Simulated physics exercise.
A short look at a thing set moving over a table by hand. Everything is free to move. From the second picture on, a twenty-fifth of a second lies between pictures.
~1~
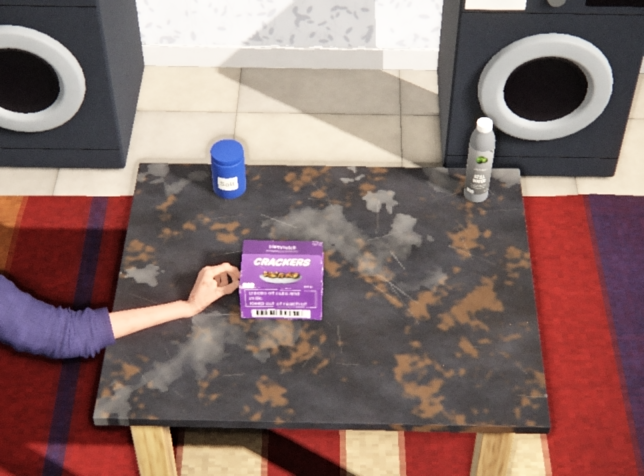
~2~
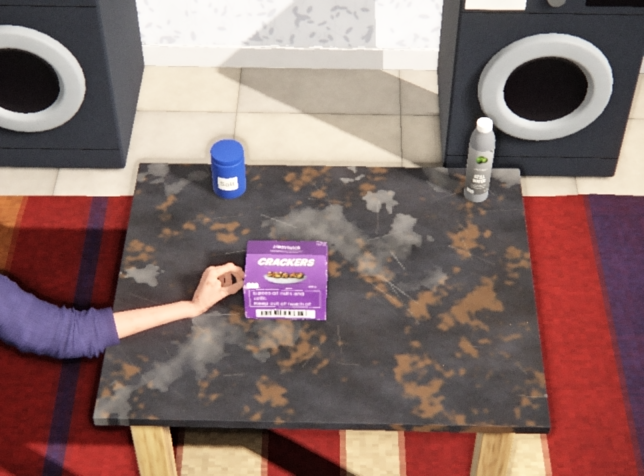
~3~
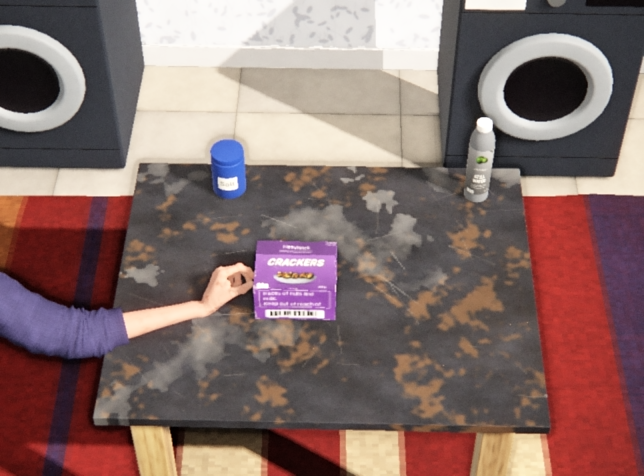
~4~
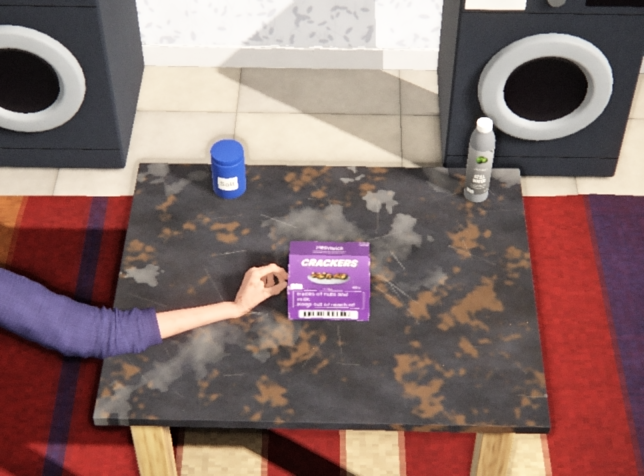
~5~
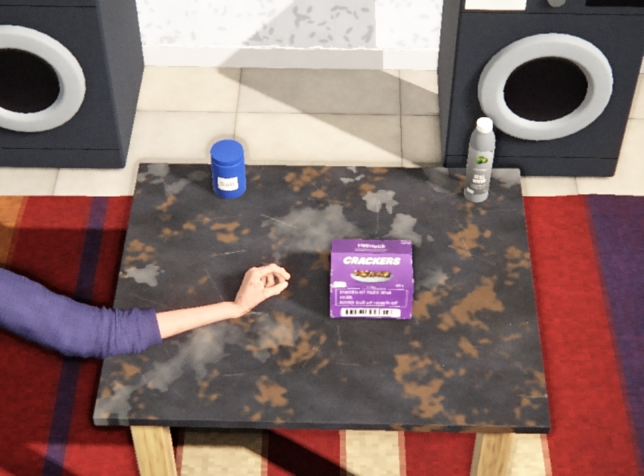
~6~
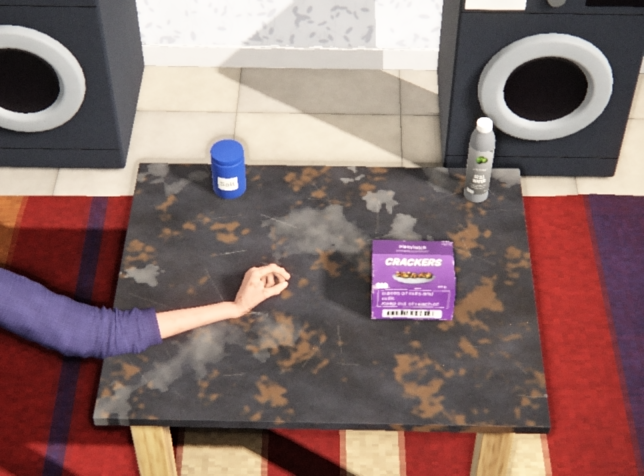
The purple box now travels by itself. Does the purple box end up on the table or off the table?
The purple box goes over the edge.
Then, 0.30 s on from there, purple box now off the table.
Then, 0.50 s on from there, things are still on the move.
In the end, off the table, purple box.
